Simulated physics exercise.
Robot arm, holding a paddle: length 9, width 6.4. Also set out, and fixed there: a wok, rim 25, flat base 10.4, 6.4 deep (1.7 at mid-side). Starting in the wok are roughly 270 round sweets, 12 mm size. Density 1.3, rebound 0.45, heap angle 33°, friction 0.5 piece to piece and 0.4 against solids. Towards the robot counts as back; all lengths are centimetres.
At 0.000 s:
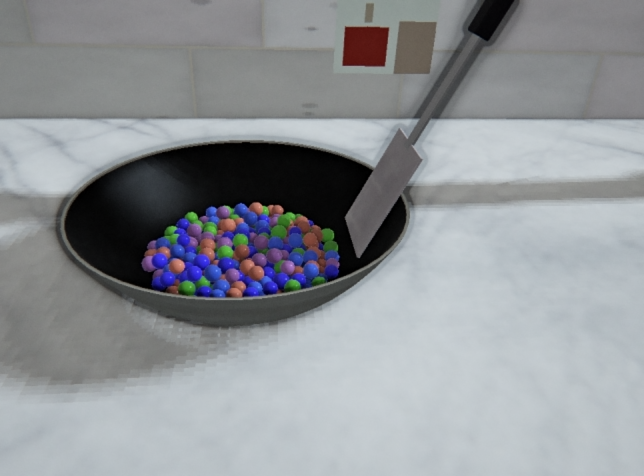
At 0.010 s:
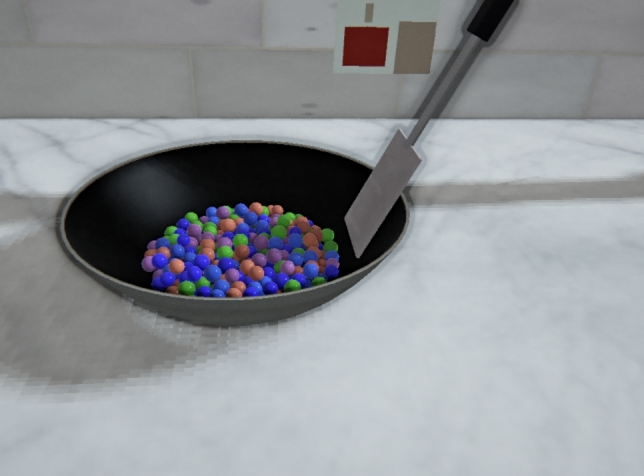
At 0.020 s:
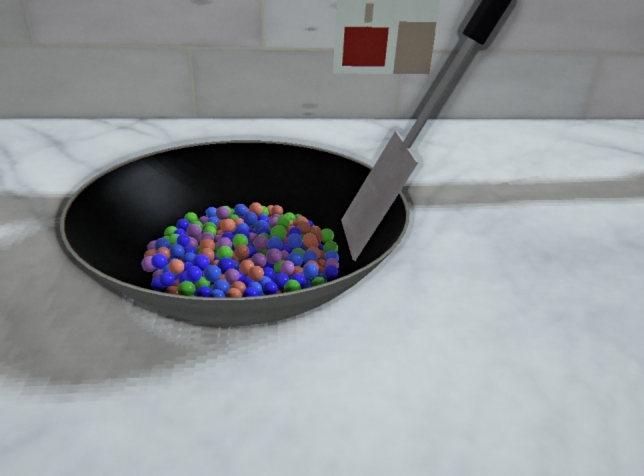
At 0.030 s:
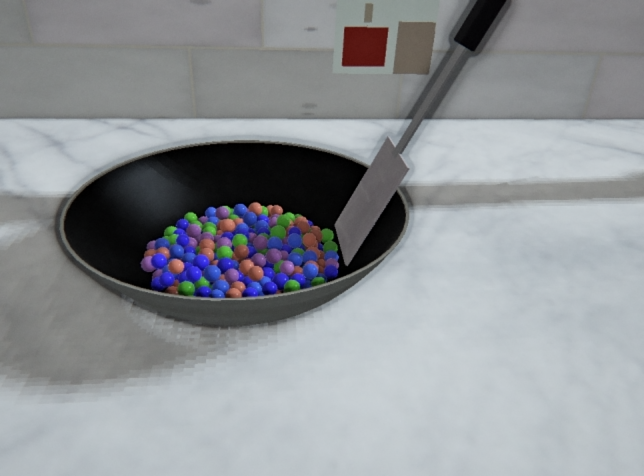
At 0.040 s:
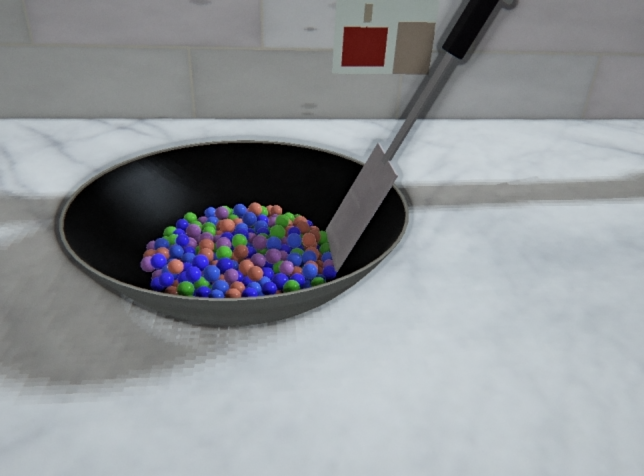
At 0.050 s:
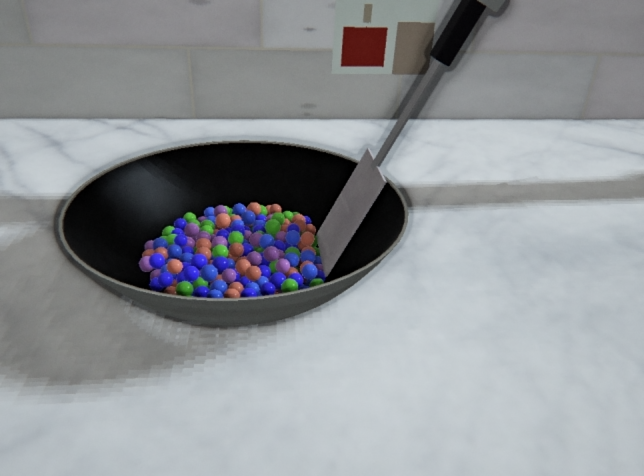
The clip opens on a dark wok filled with small round sweets in blue, green, orange and purple, with a paddle angled inside its right edge. The paddle slides slowly left and slightly down, then presses into the right side of the pile, nudging the nearest sweets a little leftward.
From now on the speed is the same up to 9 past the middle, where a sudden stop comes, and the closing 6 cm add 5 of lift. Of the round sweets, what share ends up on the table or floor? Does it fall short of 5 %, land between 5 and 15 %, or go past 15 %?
It goes past 15 %.
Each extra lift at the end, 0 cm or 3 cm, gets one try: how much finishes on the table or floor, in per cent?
About 35 and 30 per cent.
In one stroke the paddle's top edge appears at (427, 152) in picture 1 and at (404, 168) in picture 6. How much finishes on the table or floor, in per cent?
Some 15 percent ends up on the table or floor.
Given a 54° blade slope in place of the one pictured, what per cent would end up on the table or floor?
Roughly 20 per cent.
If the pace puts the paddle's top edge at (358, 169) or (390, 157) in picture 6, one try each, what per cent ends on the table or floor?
First try about 30 %, second try about 15 %.
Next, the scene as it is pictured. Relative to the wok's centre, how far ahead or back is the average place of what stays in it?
Ahead, by around 3.0 cm.
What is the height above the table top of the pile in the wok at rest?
Height at rest: Roughly 4.5 cm.
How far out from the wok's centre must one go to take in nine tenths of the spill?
I reckon it's some 50 centimetres.
After 0.12 s, sloping 64°, highest piece 8 above the table; 266 in the wok.
After 0.19 s, sloping 64°, highest piece 10 above the table; 265 in the wok, 1 on the blade or in flight.
After 0.43 s, sloping 64°, highest piece 17 above the table; 198 in the wok, 25 on the table or floor, 43 on the blade or in flight.
After 1.48 s, sloping 64°, highest piece 4 above the table; 198 in the wok, 68 on the table or floor.
In the end, 198 in the wok, 68 on the table or floor. That is 26 % on the table or floor.
